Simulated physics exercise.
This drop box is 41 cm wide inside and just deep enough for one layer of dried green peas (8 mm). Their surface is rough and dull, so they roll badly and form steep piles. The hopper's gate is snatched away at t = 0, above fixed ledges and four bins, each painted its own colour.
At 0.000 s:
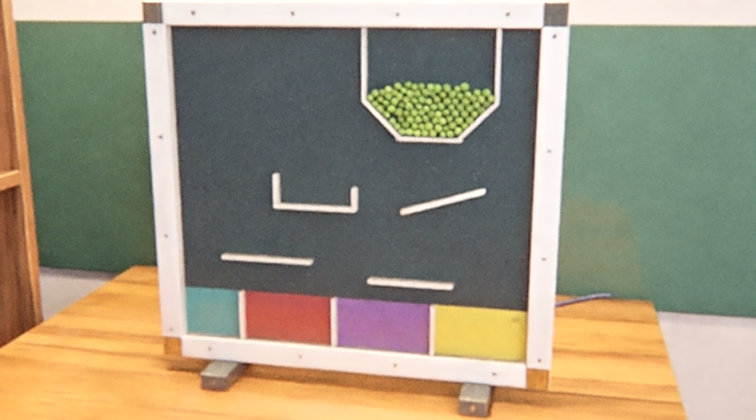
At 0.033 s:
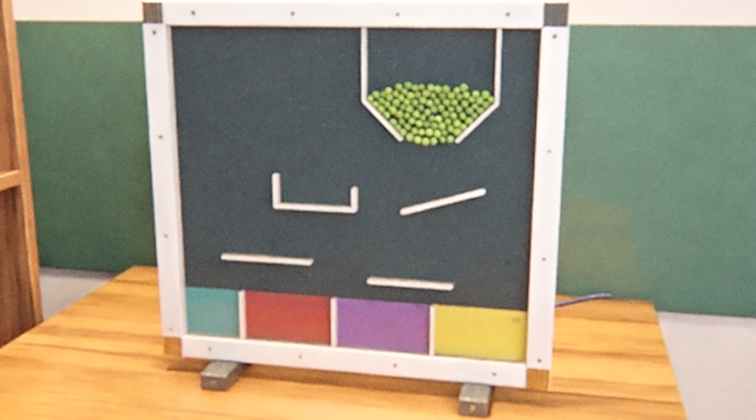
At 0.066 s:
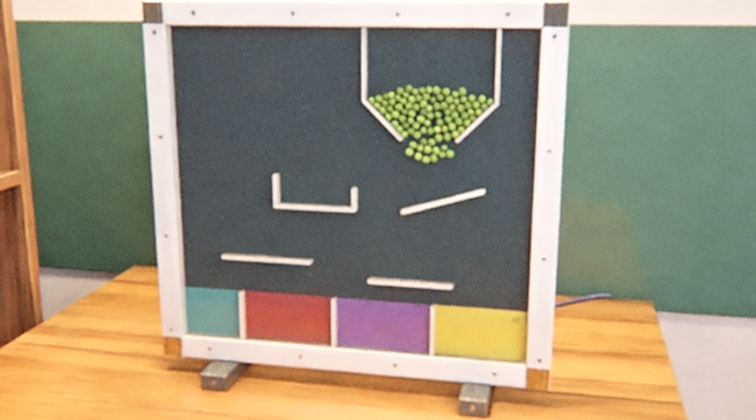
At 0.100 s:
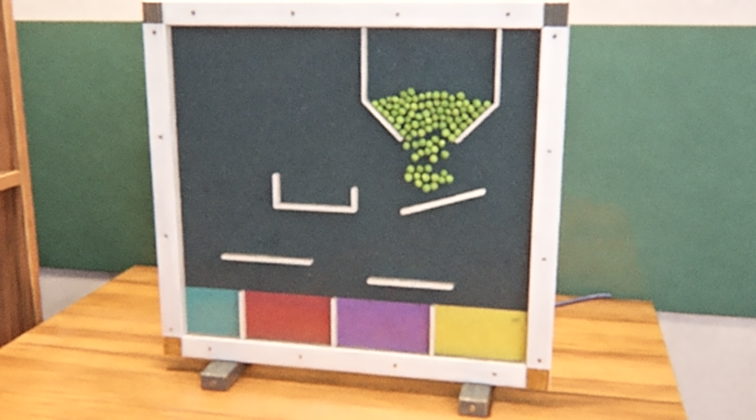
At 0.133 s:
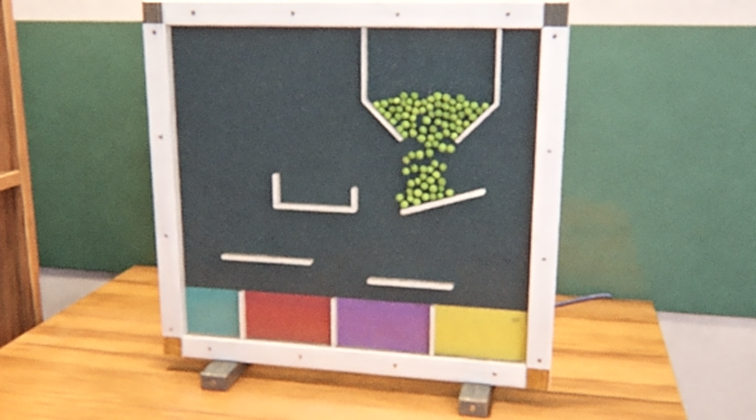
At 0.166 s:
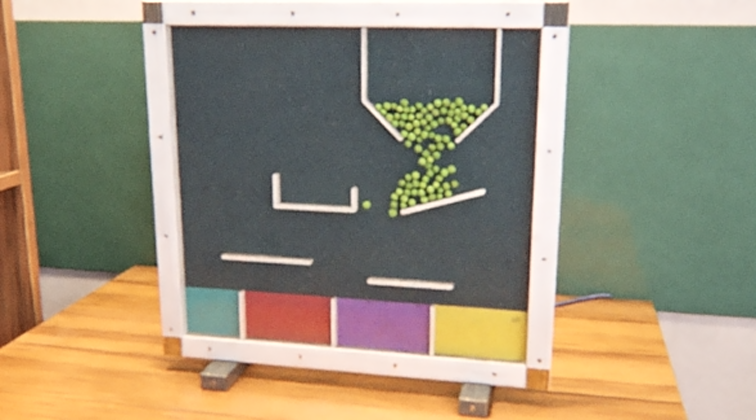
In the video, green balls sit in a hopper above ledges and four coloured sections in a framed upright box; the hopper's bottom opens and they pour onto a sloped ledge, gathering there as a few move off its left end.
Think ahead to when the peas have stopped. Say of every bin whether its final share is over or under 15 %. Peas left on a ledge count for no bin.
Going bin by bin: Purple rises above, turquoise falls below, red rises above, yellow falls below 15 per cent.
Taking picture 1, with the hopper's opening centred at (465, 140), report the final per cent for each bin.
Final per cent - purple bin: 45, turquoise bin: 0, red bin: 20, yellow bin: 30.
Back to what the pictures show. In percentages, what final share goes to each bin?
Purple bin 65%, turquoise bin 0%, red bin 20%, yellow bin 5%.
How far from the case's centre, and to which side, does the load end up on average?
The average place ends up near 1 cm to the right of the middle.
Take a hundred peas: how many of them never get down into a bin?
I'd guess close to 10 in a hundred.
After 0.24 s 70 % have left the hopper; down in the bins, nothing yet.
After 0.34 s 100 % have left the hopper; down in the bins, purple 10 %.
After 0.55 s 100 % have left the hopper; down in the bins, purple 35 %, red 15 %, yellow 5 %.
In the end, by 2.4 s, purple 65 %, turquoise 0 %, red 20 %, yellow 5 %, left higher up 10 %.
